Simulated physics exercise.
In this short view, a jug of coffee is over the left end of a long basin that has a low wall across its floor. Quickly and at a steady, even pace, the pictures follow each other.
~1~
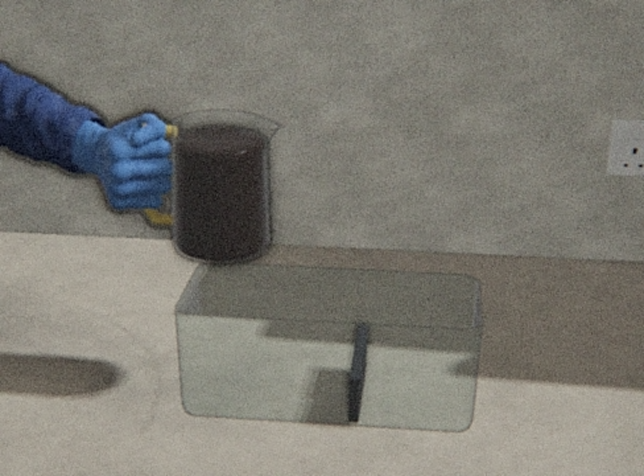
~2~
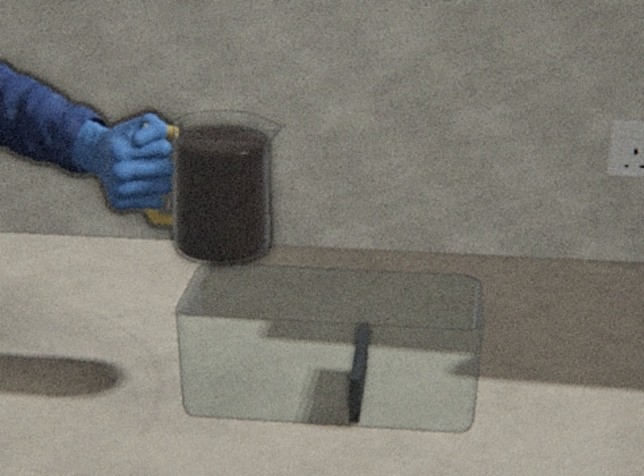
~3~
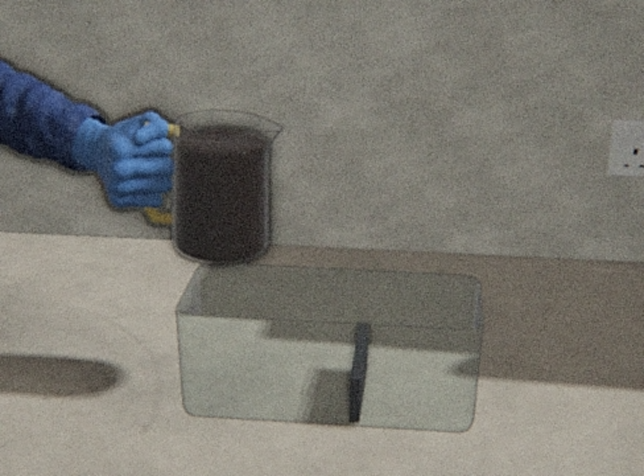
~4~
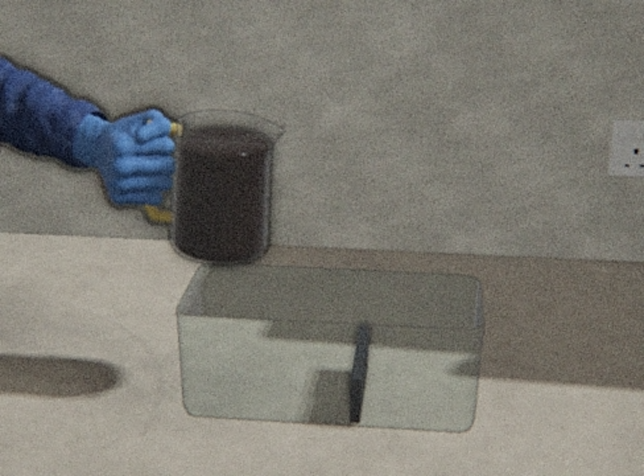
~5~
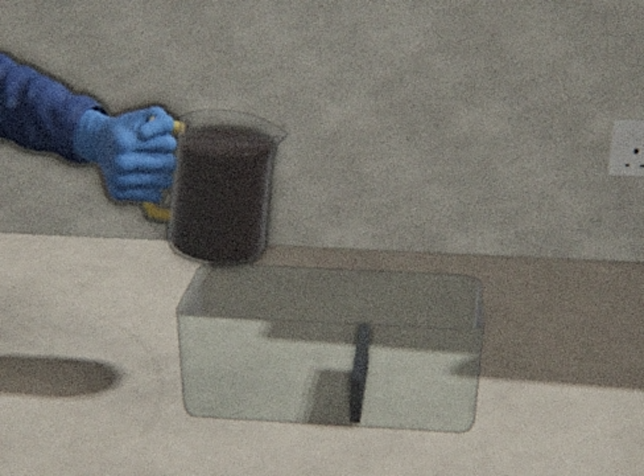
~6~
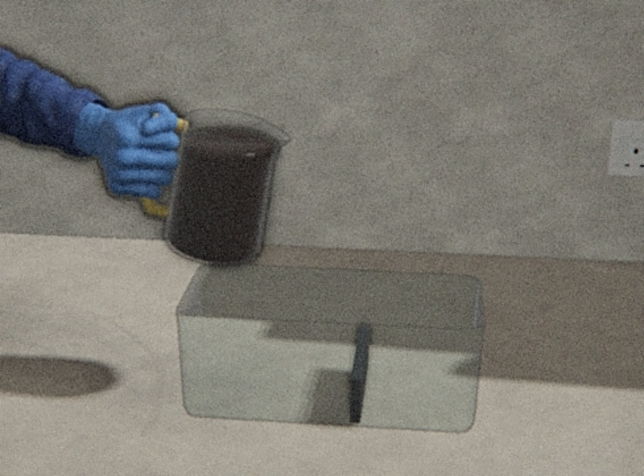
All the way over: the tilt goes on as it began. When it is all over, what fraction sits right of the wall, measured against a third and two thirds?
Midrange share.
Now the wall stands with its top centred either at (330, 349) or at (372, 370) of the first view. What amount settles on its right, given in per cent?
Roughly 85 % and 35 %.
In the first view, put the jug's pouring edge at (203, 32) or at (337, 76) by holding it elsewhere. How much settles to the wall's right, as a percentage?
It comes out at around 5 percent and then around 85 percent.
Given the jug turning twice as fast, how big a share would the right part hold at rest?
Estimate: Around 30 %.
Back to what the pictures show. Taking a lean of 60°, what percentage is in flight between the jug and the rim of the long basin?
Roughly 10 %.
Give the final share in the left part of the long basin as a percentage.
Share approx. 55 %.
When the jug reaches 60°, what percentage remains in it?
90 per cent, roughly.
A moment on, the tilt is 60° and 89 per cent is still to pour, 1 is left of the wall and 2 right of it.
Next, the tilt is 96° and 43 per cent is still to pour, 11 is left of the wall and 30 right of it.
Then the tilt is 107° and 5 per cent is still to pour, 47 is left of the wall and 45 right of it.
Later the tilt is 107° and 0 per cent is still to pour, 54 is left of the wall and 45 right of it.
Finally, 54 per cent lies left of the wall, 45 right of it and 1 outside.
